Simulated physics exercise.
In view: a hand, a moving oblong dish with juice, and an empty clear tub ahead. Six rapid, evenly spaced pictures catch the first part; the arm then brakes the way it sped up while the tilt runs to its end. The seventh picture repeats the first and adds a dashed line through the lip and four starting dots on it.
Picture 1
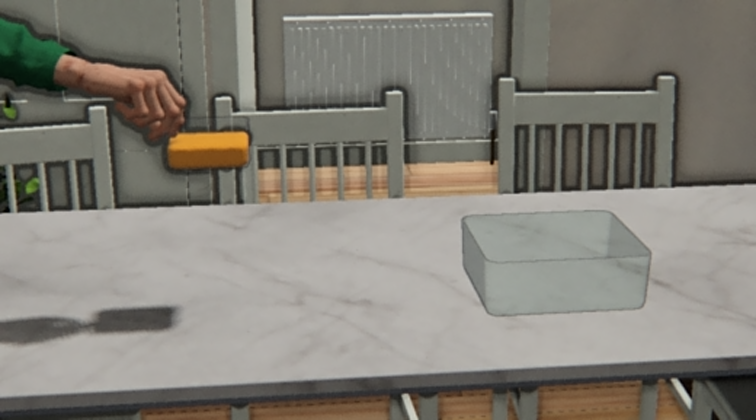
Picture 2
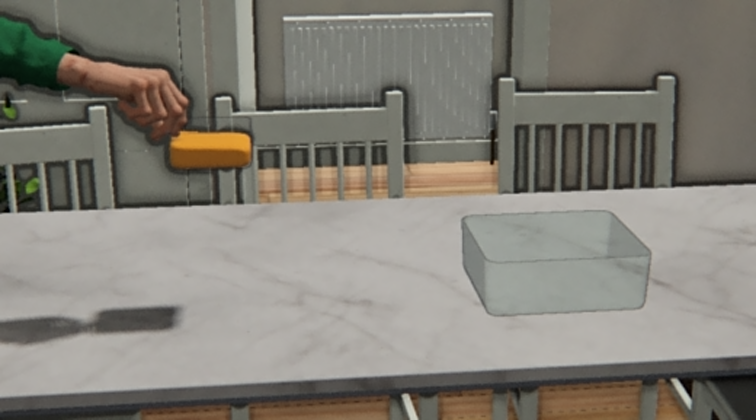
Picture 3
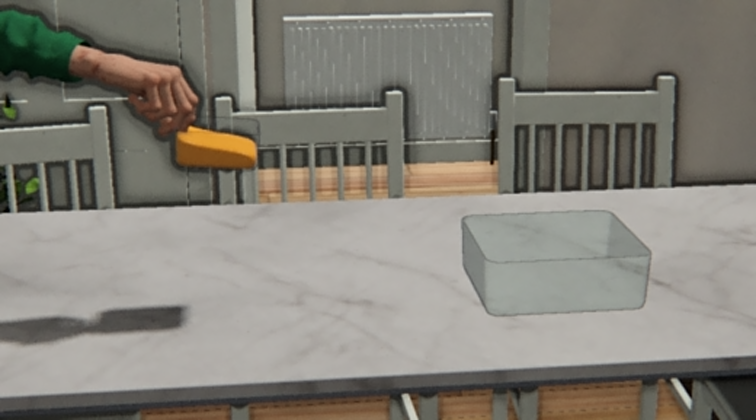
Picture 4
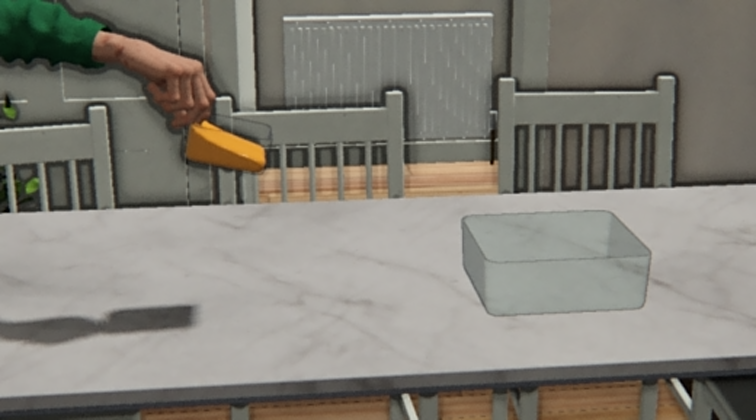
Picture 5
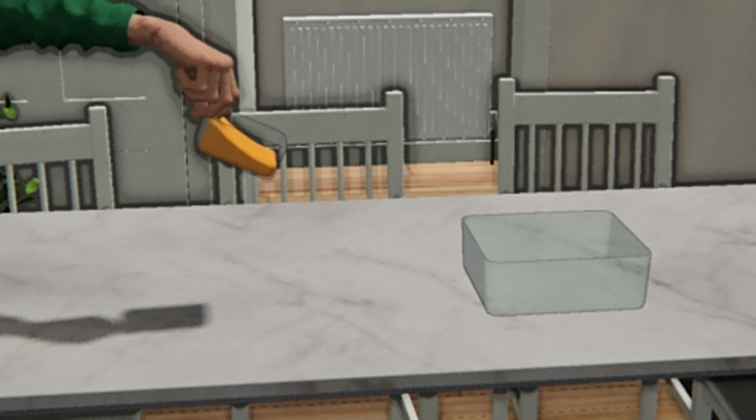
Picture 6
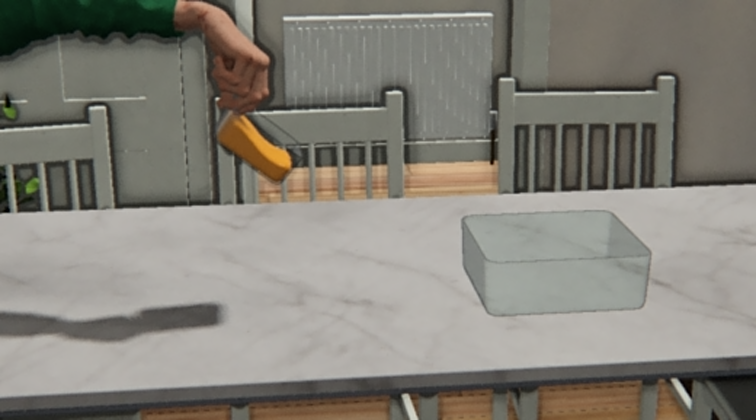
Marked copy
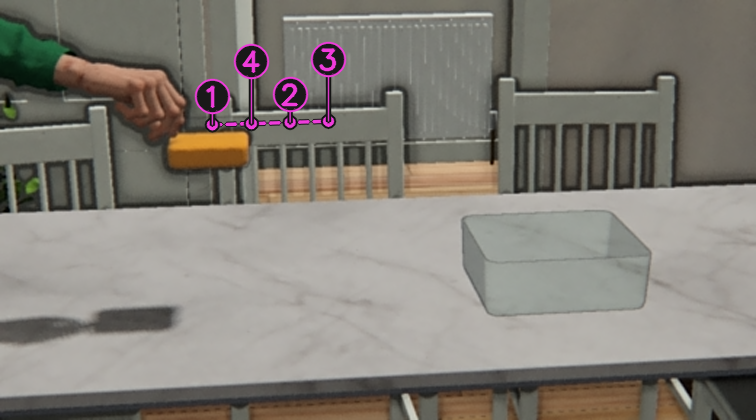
Orange oblong container held by a green-sleeved hand moving right above a marble table, tilting steadily, with a clear tub standing empty.
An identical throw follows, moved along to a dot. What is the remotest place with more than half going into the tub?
2 will do.
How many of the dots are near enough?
Two of the four.
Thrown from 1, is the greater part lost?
Yes, that goes wrong.
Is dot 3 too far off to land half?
No, that is safe.
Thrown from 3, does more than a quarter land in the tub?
Yes.
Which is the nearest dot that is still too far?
It is 4.
On the marked copy, 1 at (212, 124); 2 at (290, 122); 3 at (328, 121); 4 at (251, 123).
With 1, about 0 % lands in the tub, 98 % falls short.
With 2, about 71 % lands in the tub, 15 % falls short and 14 % goes beside or beyond.
With 3, about 75 % lands in the tub, 3 % falls short and 22 % goes beside or beyond.
With 4, about 7 % lands in the tub, 89 % falls short and 4 % goes beside or beyond.
